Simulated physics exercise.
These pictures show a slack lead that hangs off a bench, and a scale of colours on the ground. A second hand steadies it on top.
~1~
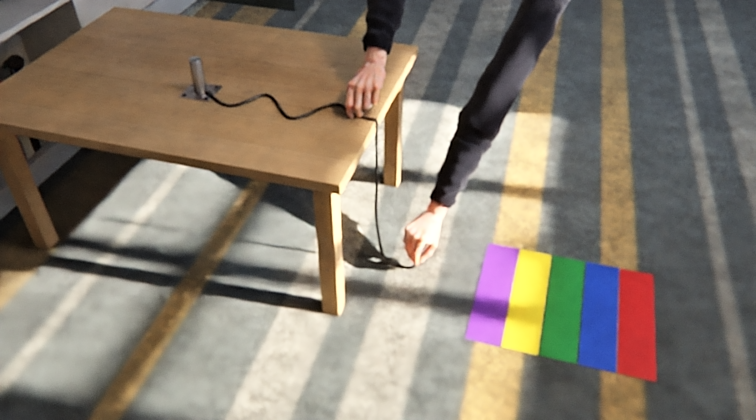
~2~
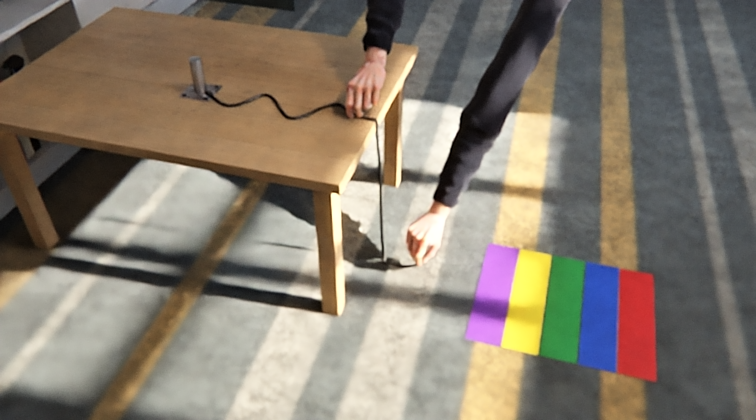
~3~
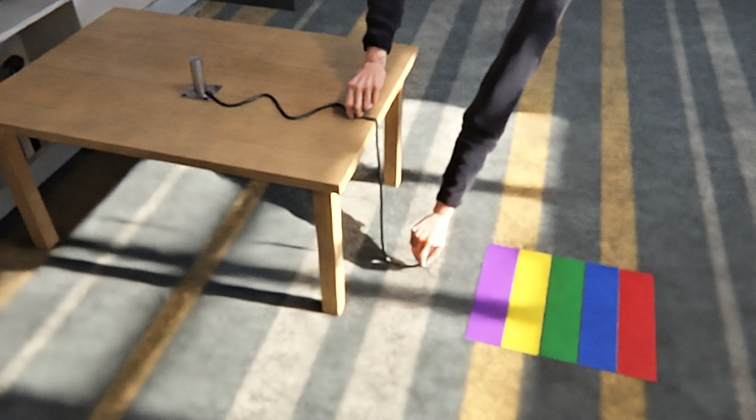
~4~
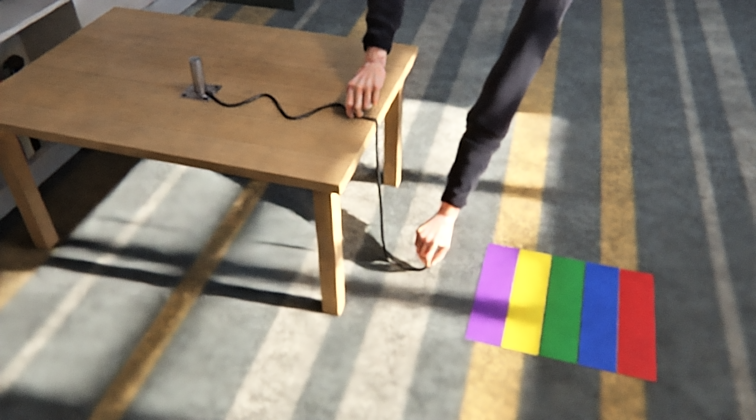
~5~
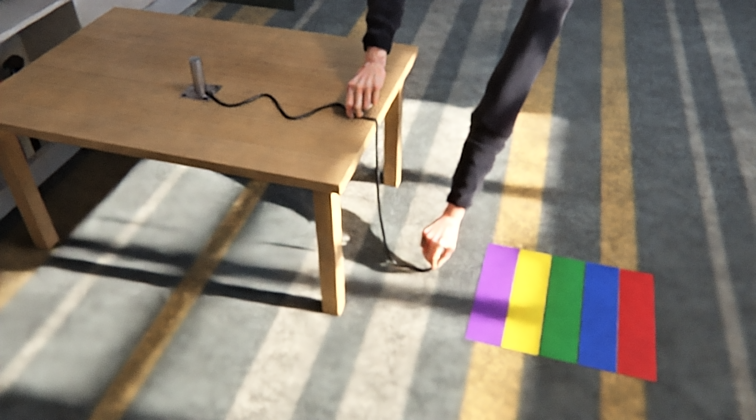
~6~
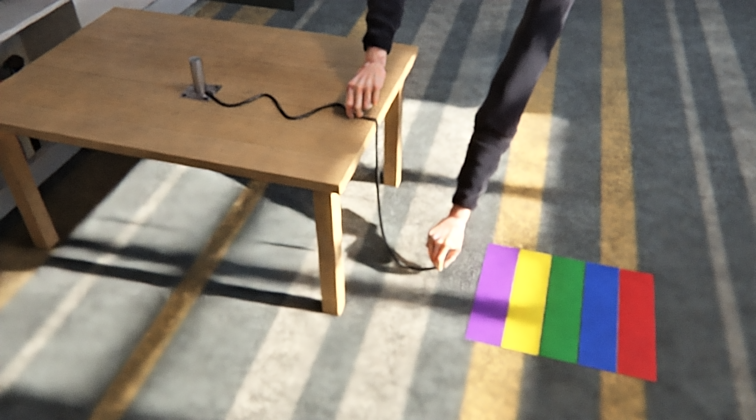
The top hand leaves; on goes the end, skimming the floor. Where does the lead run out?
It gets as far as the blue strip.
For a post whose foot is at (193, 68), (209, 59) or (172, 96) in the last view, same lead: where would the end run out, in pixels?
The places are (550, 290), (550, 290) and (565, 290).
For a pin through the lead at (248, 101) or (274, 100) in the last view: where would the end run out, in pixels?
Try by try, around (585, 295) and (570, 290).
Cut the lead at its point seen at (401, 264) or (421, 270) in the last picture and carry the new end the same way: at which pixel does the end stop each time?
The places are (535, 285) and (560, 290).
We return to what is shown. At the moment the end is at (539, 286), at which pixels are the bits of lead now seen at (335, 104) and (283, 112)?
Near (377, 126) and (315, 112).
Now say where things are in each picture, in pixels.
In the first frame, end (419, 261); purple (487, 323); yellow (523, 331); green (560, 339); blue (598, 348); red (637, 356).
In the second frame, end (421, 262); lead through (228, 106) (279, 108) (335, 104) (378, 142) (381, 201) (383, 251).
In the third frame, end (425, 262).
In the fourth frame, end (430, 263); lead through (228, 106) (279, 108) (335, 104) (377, 141) (381, 201) (385, 252).
In the fifth frame, end (436, 265).
In the sixth frame, end (442, 266); lead through (228, 106) (279, 108) (335, 104) (377, 141) (379, 200) (392, 253).
Soon after, end near (539, 286); over yellow.
After that, end near (576, 293); over green.
At the stop, end near (598, 298); over blue. The blue one.
